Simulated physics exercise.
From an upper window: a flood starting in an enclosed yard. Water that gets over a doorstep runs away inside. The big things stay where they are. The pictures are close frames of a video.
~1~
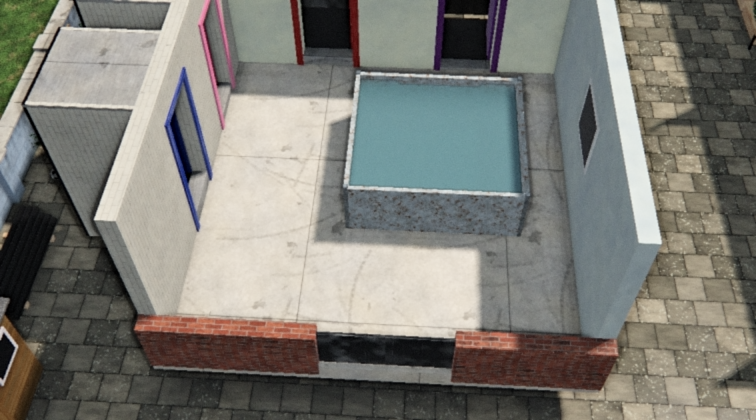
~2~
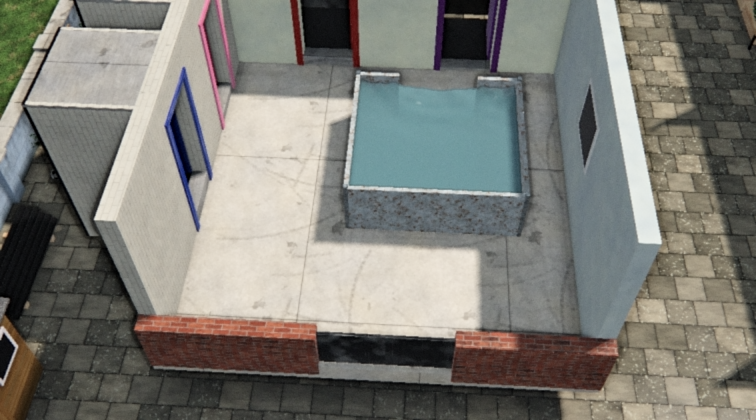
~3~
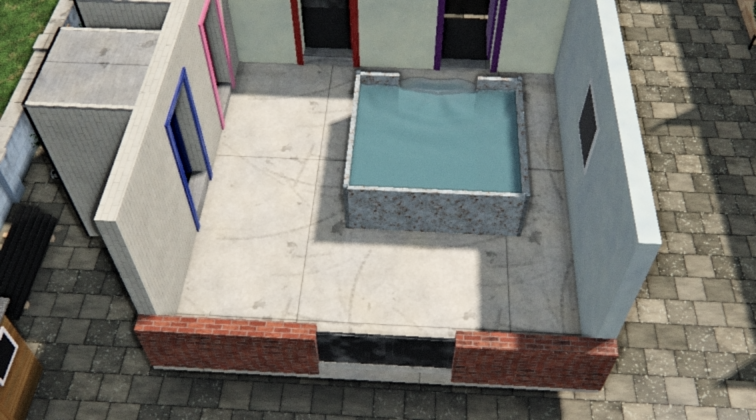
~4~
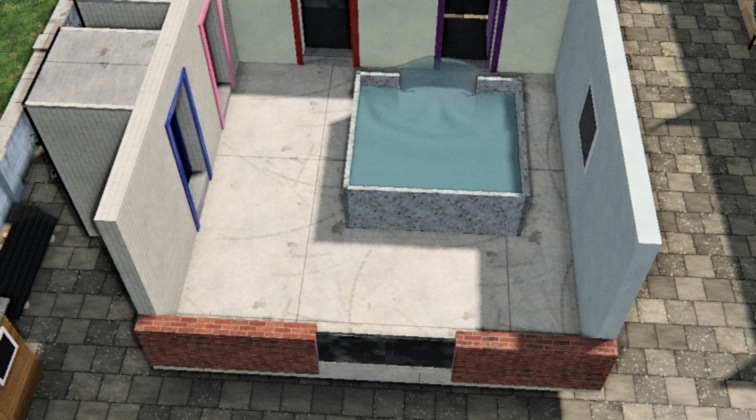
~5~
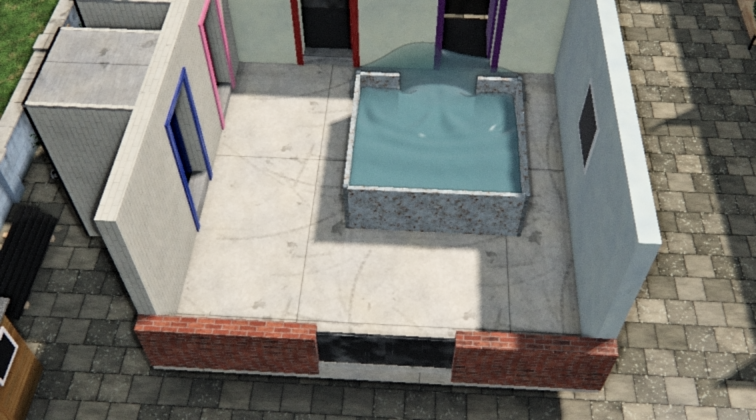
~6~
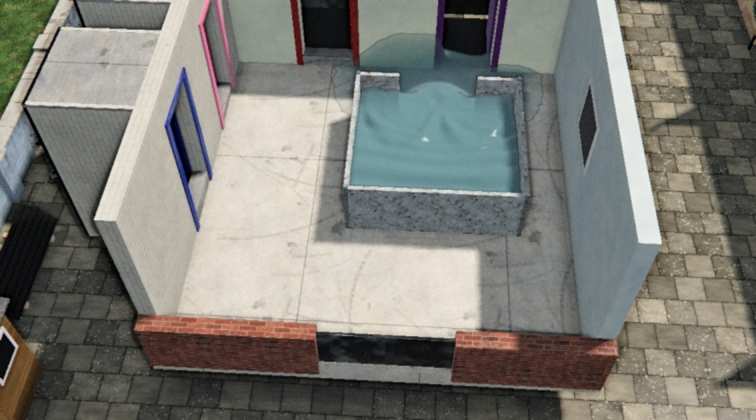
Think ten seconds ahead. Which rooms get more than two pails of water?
The blue door admits no more than that; the pink door lets in a lot; the red door admits no more than that; the purple door lets in a lot.
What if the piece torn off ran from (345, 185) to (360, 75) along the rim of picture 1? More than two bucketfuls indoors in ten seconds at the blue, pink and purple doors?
Then: Blue lets more in; pink lets more in; purple goes over.
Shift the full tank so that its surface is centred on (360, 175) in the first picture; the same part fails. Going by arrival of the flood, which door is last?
That is the blue door.
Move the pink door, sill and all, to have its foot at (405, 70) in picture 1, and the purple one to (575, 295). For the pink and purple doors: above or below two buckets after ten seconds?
My reading: Pink passes that mark, purple passes that mark.
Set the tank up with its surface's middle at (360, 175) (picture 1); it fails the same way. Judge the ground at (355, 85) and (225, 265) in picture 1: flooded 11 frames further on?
As listed: Flooded, not flooded.
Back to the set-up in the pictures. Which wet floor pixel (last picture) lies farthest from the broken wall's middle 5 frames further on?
Around (239, 67).
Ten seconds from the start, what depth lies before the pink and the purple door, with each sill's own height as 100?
Roughly 60 per cent, then 260 per cent.
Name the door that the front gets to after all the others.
I say the one in blue.
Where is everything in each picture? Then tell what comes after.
In the first picture, still water in the water tank at (437, 134).
In the second picture, water pours out on the water tank's far side and has run to a hidden place.
In the third picture, the front is at a hidden place, out from the gap on the water tank's far side.
In the fourth picture, water pours out on the water tank's far side and has run to (484, 72).
In the fifth picture, water pours out on the water tank's far side and has run to (515, 74).
In the sixth picture, the front is at (538, 74), out from the gap on the water tank's far side.
A moment on, water covers 20 % of the floor; the blue door not reached, the pink door not reached, the red door wet at the sill, nothing in, the purple door far over two buckets in.
Next, water covers 35 % of the floor; the blue door not reached, the pink door over two buckets in, the red door wet at the sill, nothing in, the purple door far over two buckets in.
Then, water covers 60 % of the floor; the blue door wet at the sill, nothing in, the pink door far over two buckets in, the red door wet at the sill, nothing in, the purple door far over two buckets in.
Later, water covers 90 % of the floor; the blue door wet at the sill, nothing in, the pink door far over two buckets in, the red door wet at the sill, nothing in, the purple door far over two buckets in.
In the end, water covers 100 % of the floor; the blue door wet at the sill, nothing in, the pink door far over two buckets in, the red door wet at the sill, nothing in, the purple door far over two buckets in.
